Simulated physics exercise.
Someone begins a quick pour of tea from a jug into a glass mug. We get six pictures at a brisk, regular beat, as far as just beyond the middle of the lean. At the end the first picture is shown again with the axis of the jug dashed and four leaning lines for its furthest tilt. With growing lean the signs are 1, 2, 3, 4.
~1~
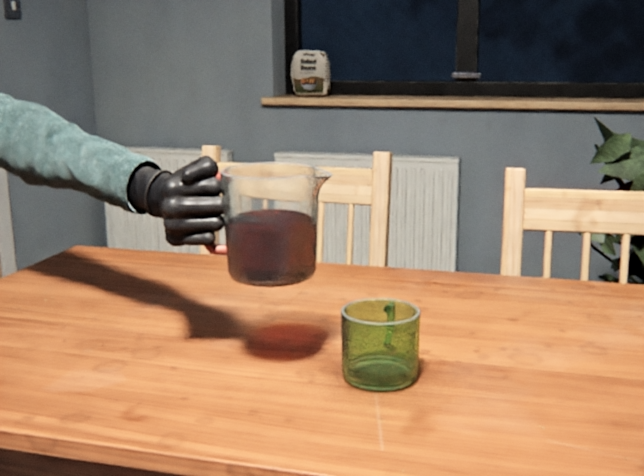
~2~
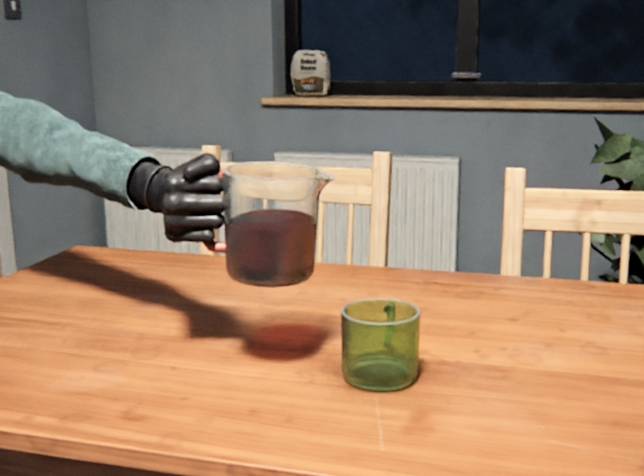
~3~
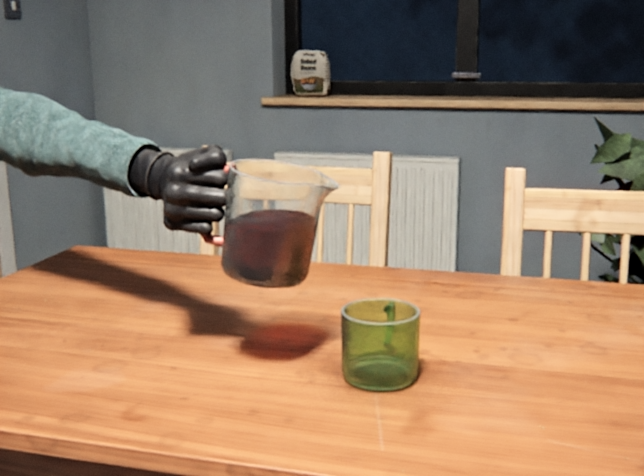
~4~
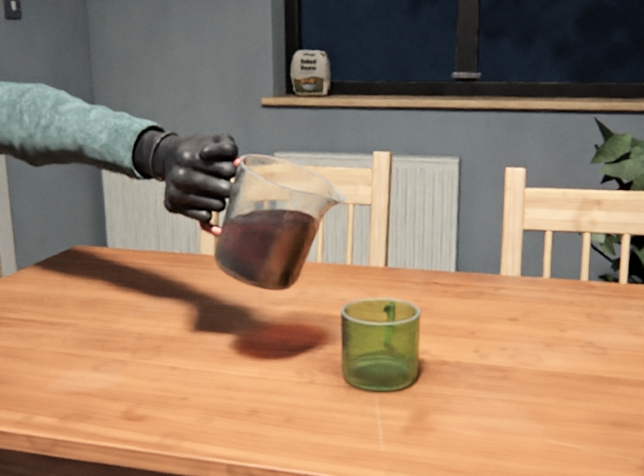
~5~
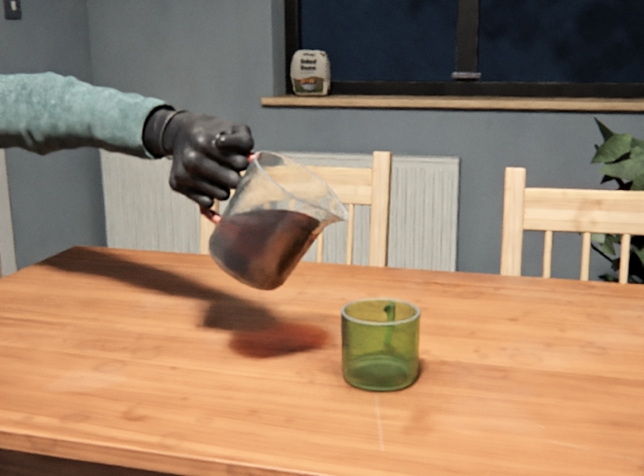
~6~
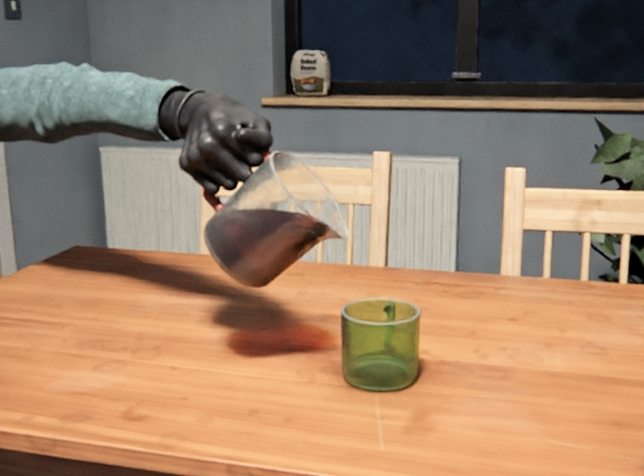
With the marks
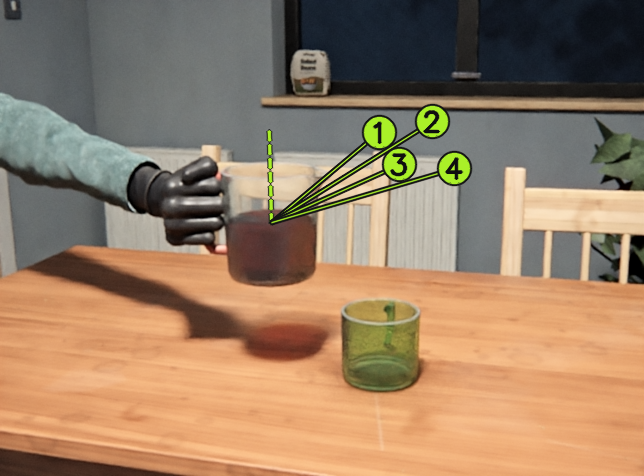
A black-gloved hand in a fuzzy teal sleeve holds a clear jug of dark reddish-brown tea over a wooden table in a grey-walled room, seen from slightly above by a still camera. A green glass mug stands right of the jug, before pale chairs, a white radiator and a dark window. The hand tilts the upright jug rightward, slowly then steeply, the tea sliding towards its lip.
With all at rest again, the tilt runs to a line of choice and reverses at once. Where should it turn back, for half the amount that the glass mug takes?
4.
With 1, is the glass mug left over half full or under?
Under half.
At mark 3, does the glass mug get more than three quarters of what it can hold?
No.
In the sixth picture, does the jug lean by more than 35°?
Yes.
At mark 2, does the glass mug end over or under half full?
Under.
On the marked copy, 1 at (366, 143); 2 at (418, 130); 3 at (383, 172); 4 at (438, 173).
With 1, the glass mug ends with about 7 % of what it can hold.
With 2, the glass mug ends with about 17 % of what it can hold.
With 3, the glass mug ends with about 33 % of what it can hold.
With 4, the glass mug ends with about 49 % of what it can hold.
